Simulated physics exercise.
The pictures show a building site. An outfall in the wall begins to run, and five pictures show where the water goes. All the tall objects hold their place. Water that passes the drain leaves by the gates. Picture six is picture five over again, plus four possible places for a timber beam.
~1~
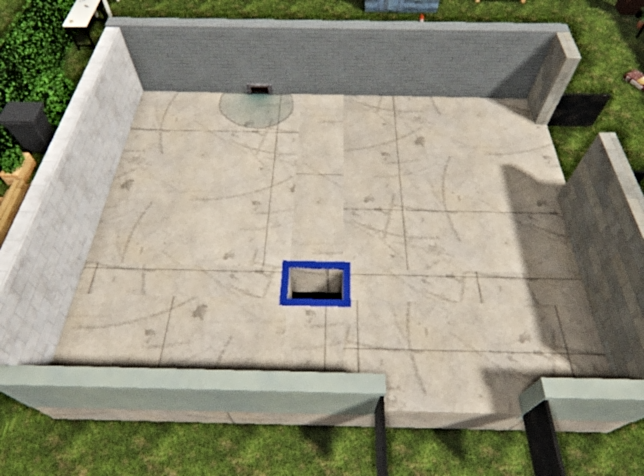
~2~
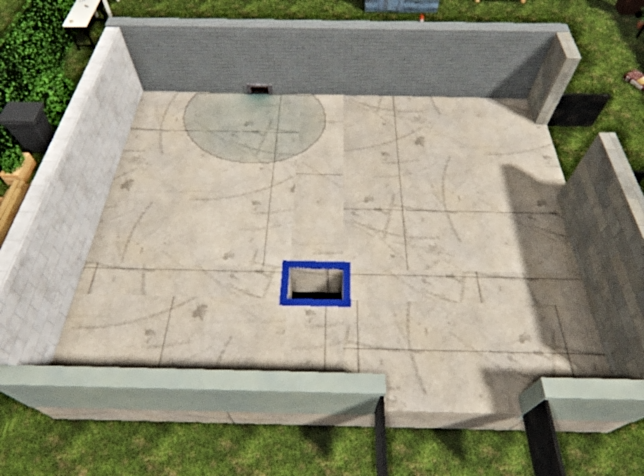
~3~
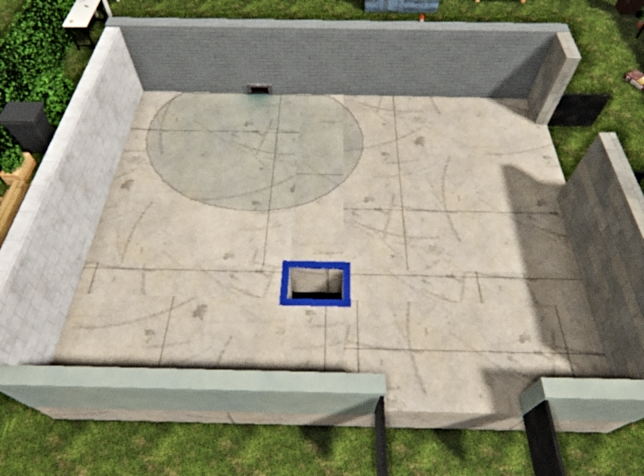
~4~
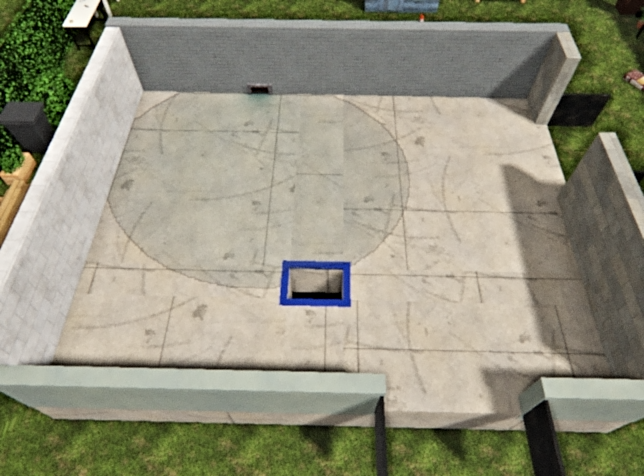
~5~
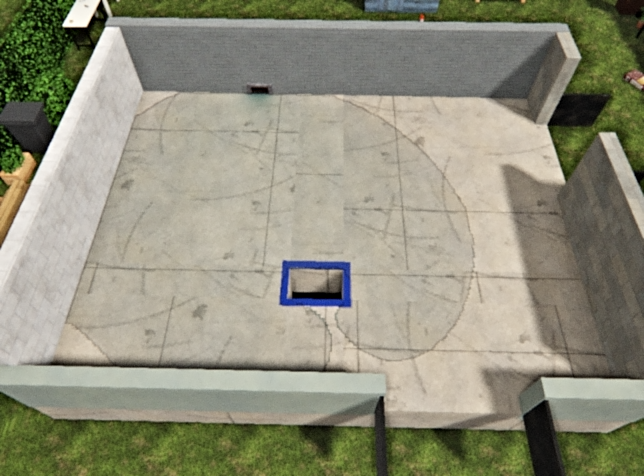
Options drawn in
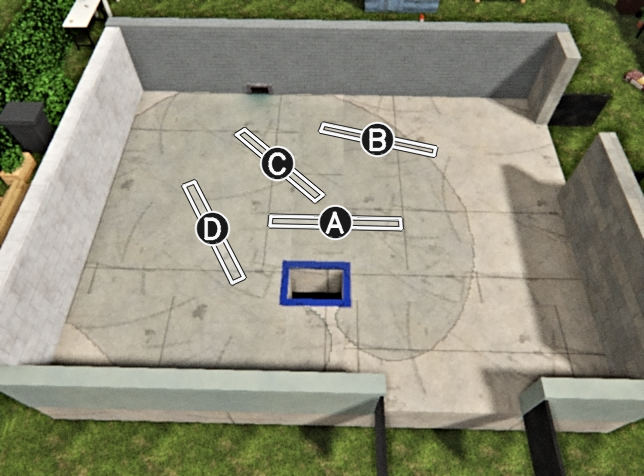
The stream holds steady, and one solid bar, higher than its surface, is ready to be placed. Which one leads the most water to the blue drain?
D is best.
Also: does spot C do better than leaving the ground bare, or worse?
Spot C is worse.
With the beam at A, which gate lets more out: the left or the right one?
The left one.
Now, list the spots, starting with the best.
D, B, C, A.
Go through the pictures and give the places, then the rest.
Outfall at (260, 89); blue drain at (316, 283); open gate at (448, 395); open gate at (545, 159); 2 % of the ground under water, visible out to (238, 121); blue drain still dry, in the first frame.
In the second frame, 9 % of the ground under water, visible out to (232, 158); blue drain still dry.
In the third frame, 20 % of the ground under water, visible out to (273, 206); blue drain still dry.
In the fourth frame, 38 % of the ground under water, visible out to (269, 280); blue drain still dry.
In the fifth frame, 60 % of the ground under water, visible out to (409, 342); blue drain taking water.
In white, A from (270, 220) to (400, 223); B from (322, 127) to (434, 151); C from (240, 132) to (319, 197); D from (189, 183) to (238, 280).
With A, about 8 % of the stream goes into the blue drain, about 90 % out by the gates.
With B, about 25 % of the stream goes into the blue drain, about 72 % out by the gates.
With C, about 14 % of the stream goes into the blue drain, about 85 % out by the gates.
With D, about 34 % of the stream goes into the blue drain, about 63 % out by the gates.
